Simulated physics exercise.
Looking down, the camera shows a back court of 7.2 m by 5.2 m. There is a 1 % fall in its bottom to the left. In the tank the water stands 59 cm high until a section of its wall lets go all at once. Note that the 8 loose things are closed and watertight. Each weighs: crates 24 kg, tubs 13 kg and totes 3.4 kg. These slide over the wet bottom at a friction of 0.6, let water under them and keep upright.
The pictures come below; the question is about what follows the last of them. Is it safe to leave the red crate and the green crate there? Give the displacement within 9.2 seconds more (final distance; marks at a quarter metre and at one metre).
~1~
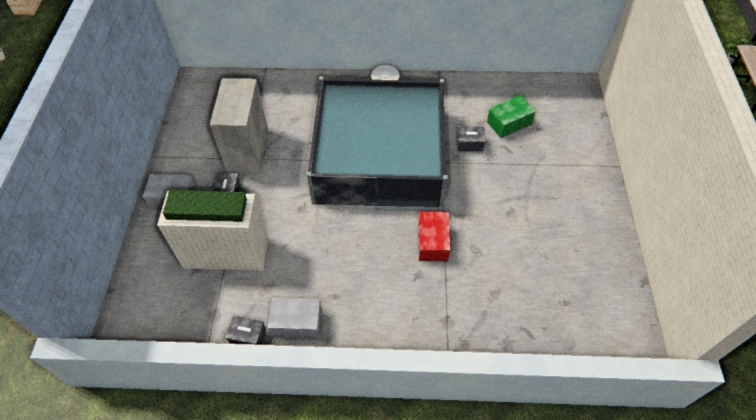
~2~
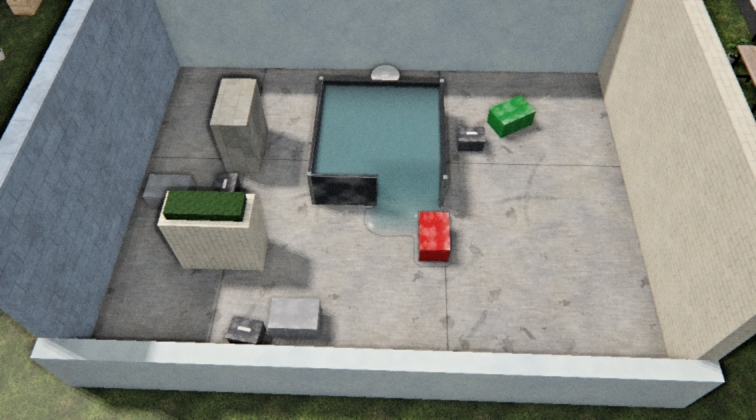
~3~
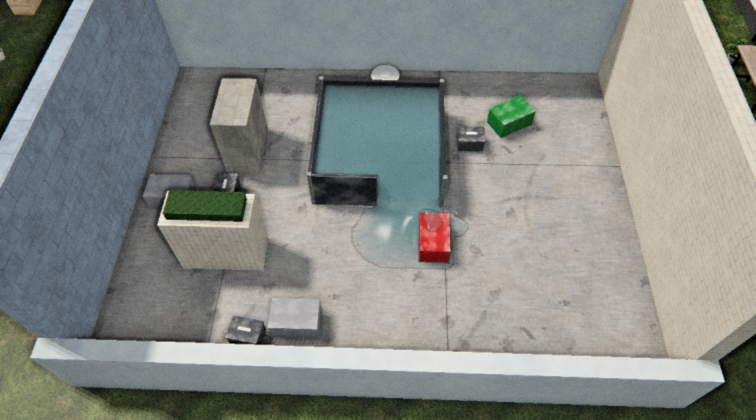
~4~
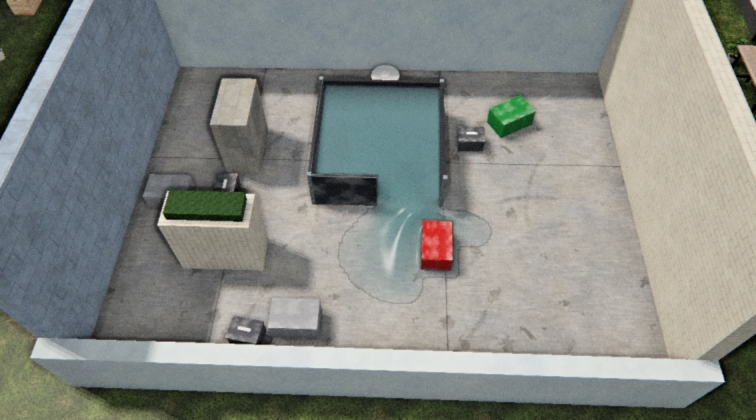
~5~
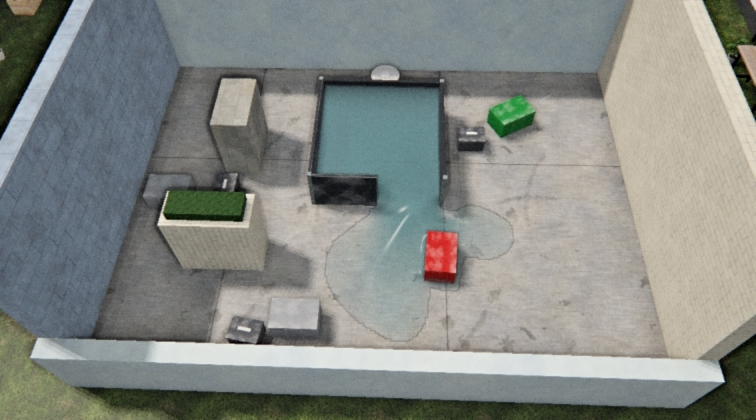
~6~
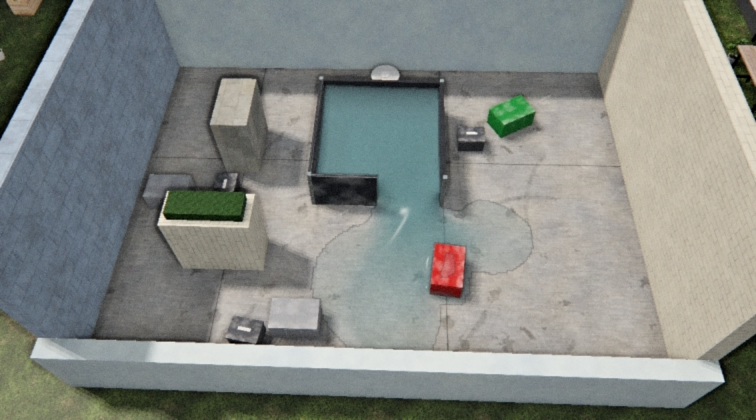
As I see it, the red crate is pushed well away. The green crate is left almost where it stood.
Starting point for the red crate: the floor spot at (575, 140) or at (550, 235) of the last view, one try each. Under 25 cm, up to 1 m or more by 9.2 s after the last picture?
At the first spot it keeps its position; at the second it keeps its position.
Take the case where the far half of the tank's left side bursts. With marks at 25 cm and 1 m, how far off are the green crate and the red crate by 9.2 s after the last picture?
Green crate: Roughly where it was; red crate: Roughly where it was.
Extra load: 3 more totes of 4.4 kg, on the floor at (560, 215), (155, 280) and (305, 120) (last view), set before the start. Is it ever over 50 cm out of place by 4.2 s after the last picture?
The first one ends up beyond that, the second beyond that, the third inside that.
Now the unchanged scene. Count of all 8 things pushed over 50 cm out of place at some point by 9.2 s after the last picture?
5.
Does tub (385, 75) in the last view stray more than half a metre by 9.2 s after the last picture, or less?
Its shift stays inside the threshold.
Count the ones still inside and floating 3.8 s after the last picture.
Total: 0.
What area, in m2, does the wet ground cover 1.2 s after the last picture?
About 15 m2.
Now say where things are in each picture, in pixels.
The red crate at (435, 231), on the bottom; the green crate at (513, 110) rests on the ground; water covers 3.2 m2; 0 of 8 have shifted, in the first picture.
The red crate at (435, 231), on the bottom; the green crate at (513, 110), on the bottom; water covers 3.7 m2; 0 of 8 have shifted, in the second picture.
The red crate at (435, 232) rests on the ground; the green crate at (513, 110), on the bottom; 4.3 m2 under water; 0 of 8 have shifted, in the third picture.
The red crate at (438, 240), on the bottom, 15 cm from its start; the green crate at (513, 110) rests on the ground; 5.2 m2 under water; 1 of 8 have shifted, in the fourth picture.
The red crate at (442, 251), on the bottom, 33 cm from its start; the green crate at (513, 110), on the bottom; 6.3 m2 under water; 1 of 8 have shifted, in the fifth picture.
The red crate at (449, 265), on the bottom, 55 cm from its start; the green crate at (513, 110) rests on the ground; 7.6 m2 under water; 1 of 8 have shifted, in the sixth picture.
Then, 1.2 s after the last picture the red crate is near (553, 333), 2.0 m from its start, aground; the green crate is near (513, 110), 0.0 m from its start, aground; 0 afloat.
Then, 3.8 s after the last picture the red crate is near (594, 213), 2.2 m from its start, aground; the green crate is near (513, 110), 0.0 m from its start, aground; 0 afloat.
Then, 6.2 s after the last picture the red crate is near (586, 206), 2.1 m from its start, aground; the green crate is near (513, 110), 0.0 m from its start, aground; 2 afloat.
Then, 9.2 s after the last picture the red crate is near (586, 206), 2.1 m from its start, aground; the green crate is near (513, 110), 0.0 m from its start, aground; 2 afloat.
